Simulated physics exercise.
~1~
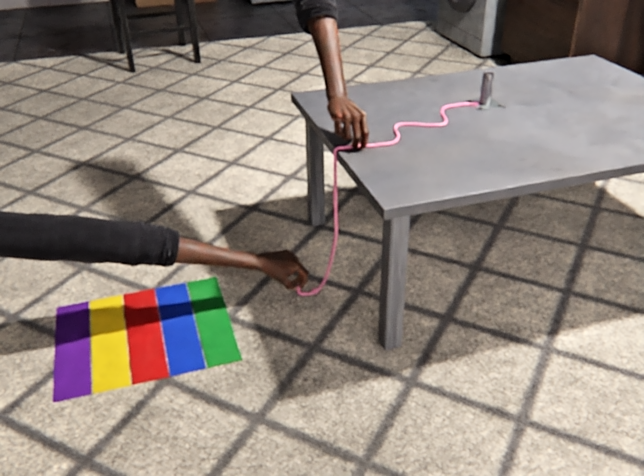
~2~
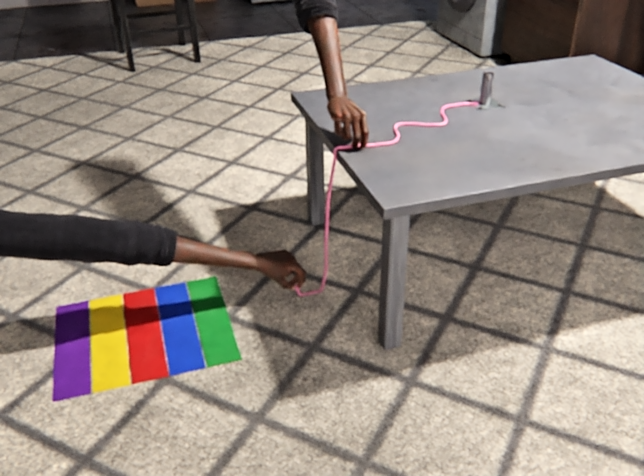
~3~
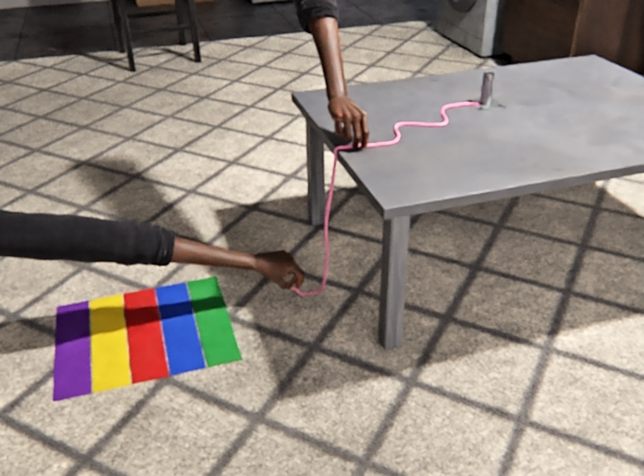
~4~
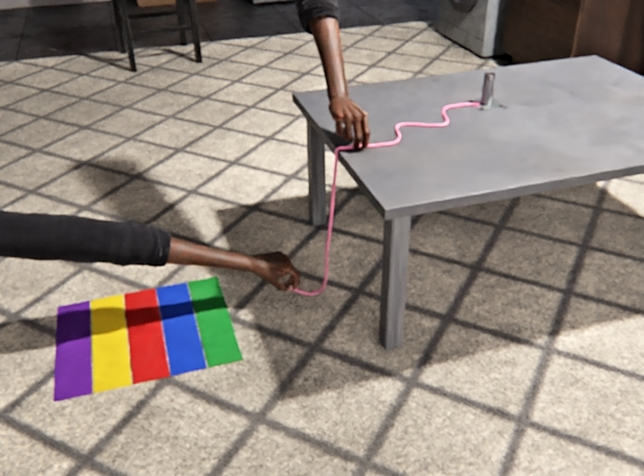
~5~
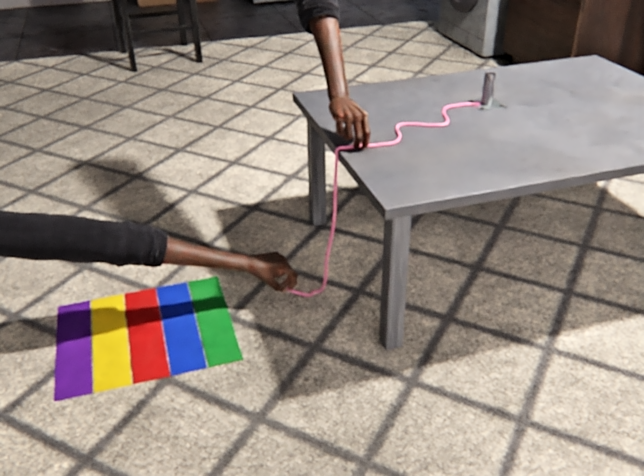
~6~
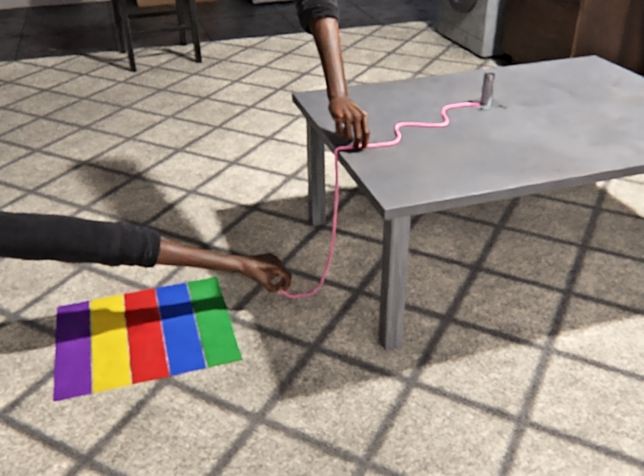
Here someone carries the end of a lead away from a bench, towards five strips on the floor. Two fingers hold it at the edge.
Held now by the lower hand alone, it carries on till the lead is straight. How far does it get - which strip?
Red.
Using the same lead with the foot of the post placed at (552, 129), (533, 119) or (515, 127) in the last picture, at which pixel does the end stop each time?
Try by try, about (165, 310), (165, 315) and (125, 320).
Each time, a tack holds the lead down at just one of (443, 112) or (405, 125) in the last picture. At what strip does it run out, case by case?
Strip per try: Red / blue.
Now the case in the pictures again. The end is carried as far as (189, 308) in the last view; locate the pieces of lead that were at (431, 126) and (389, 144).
Positions: (401, 123) for the first, (331, 143) for the second.
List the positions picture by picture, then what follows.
The first picture shows end (298, 286); green (221, 347); blue (185, 355); red (149, 363); yellow (111, 371); purple (73, 379).
The second picture shows end (296, 286); lead through (448, 106) (430, 125) (397, 140) (335, 157) (327, 217) (325, 275).
The third picture shows end (294, 287).
The fourth picture shows end (291, 288); lead through (449, 107) (432, 126) (398, 140) (336, 157) (331, 217) (326, 275).
The fifth picture shows end (288, 288).
The sixth picture shows end (281, 290); lead through (449, 107) (431, 126) (398, 140) (336, 157) (335, 217) (324, 275).
Early on, end near (189, 308); over blue.
Midway, end near (155, 315); over red.
At the end of the slack, end near (134, 319); over red. It gets as far as the red strip.
